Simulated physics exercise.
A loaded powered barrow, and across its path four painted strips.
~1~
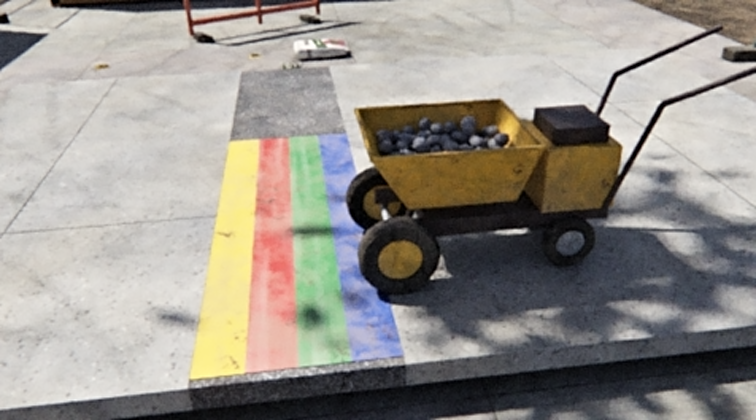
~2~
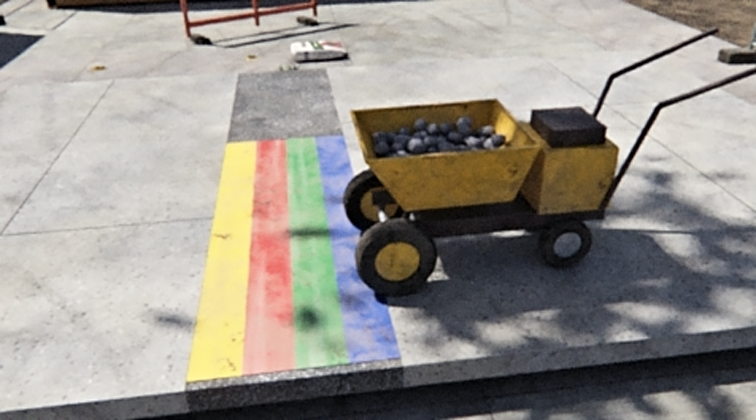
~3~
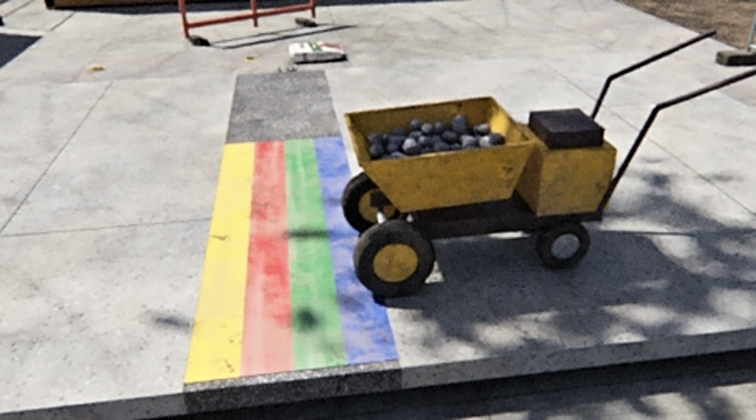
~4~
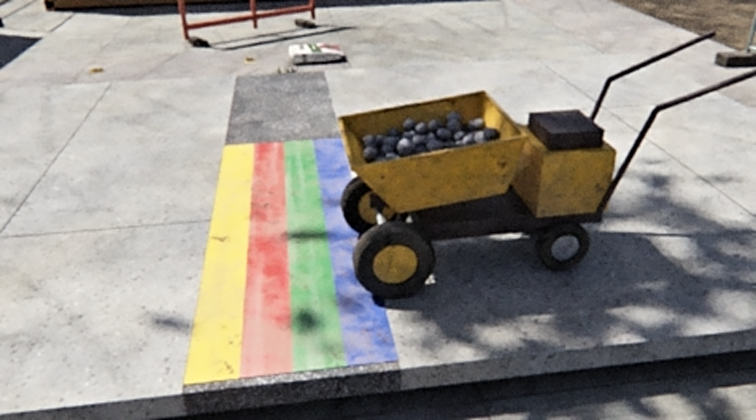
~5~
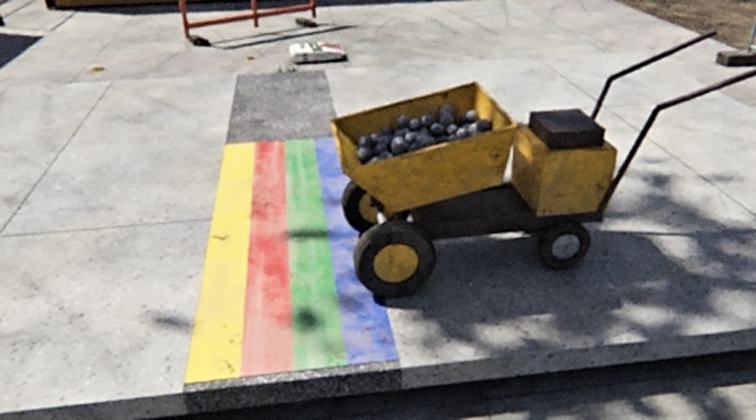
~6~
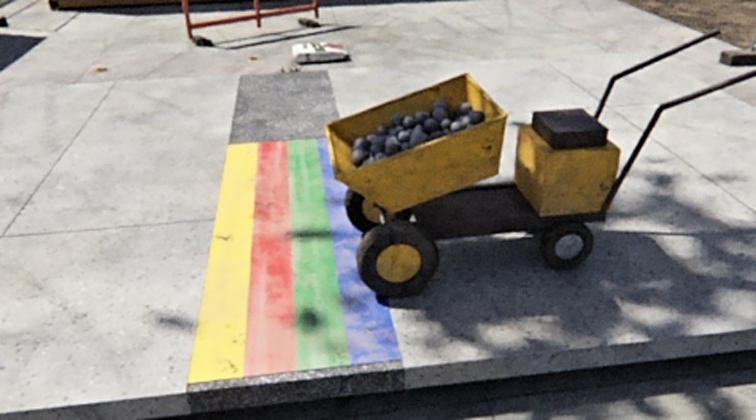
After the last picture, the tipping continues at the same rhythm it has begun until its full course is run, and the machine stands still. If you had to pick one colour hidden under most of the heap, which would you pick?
I would pick red.
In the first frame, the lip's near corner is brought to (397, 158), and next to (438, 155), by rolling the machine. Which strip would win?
The first case gives red, the second gives green.
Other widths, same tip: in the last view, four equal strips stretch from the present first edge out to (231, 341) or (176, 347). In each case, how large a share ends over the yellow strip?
40 and 30 percent, roughly.
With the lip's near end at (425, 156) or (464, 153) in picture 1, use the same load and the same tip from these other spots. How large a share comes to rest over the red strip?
30 and 10 percent, in that order.
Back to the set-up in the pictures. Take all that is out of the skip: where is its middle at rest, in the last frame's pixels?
Near (255, 267), more or less.
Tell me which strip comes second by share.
That would be the strip in yellow.
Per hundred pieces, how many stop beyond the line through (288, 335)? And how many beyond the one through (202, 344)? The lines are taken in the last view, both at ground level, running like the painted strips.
Estimate: 80 %, then 10 %.
Soon after the last picture, skip tipped steeply; all in the skip.
A little later, skip tipped steeply; nearly all in the skip; a small part over the red strip; a stray few over the yellow strip.
Later still, skip tipped right over; about a quarter in the skip; a stray few over the green strip; about a third over the red strip; about a quarter over the yellow strip; a small part off the paint.
By the end, skip tipped right over; a small part in the skip; none over the blue strip; a small part over the green strip; about half over the red strip; about a third over the yellow strip; a small part off the paint.
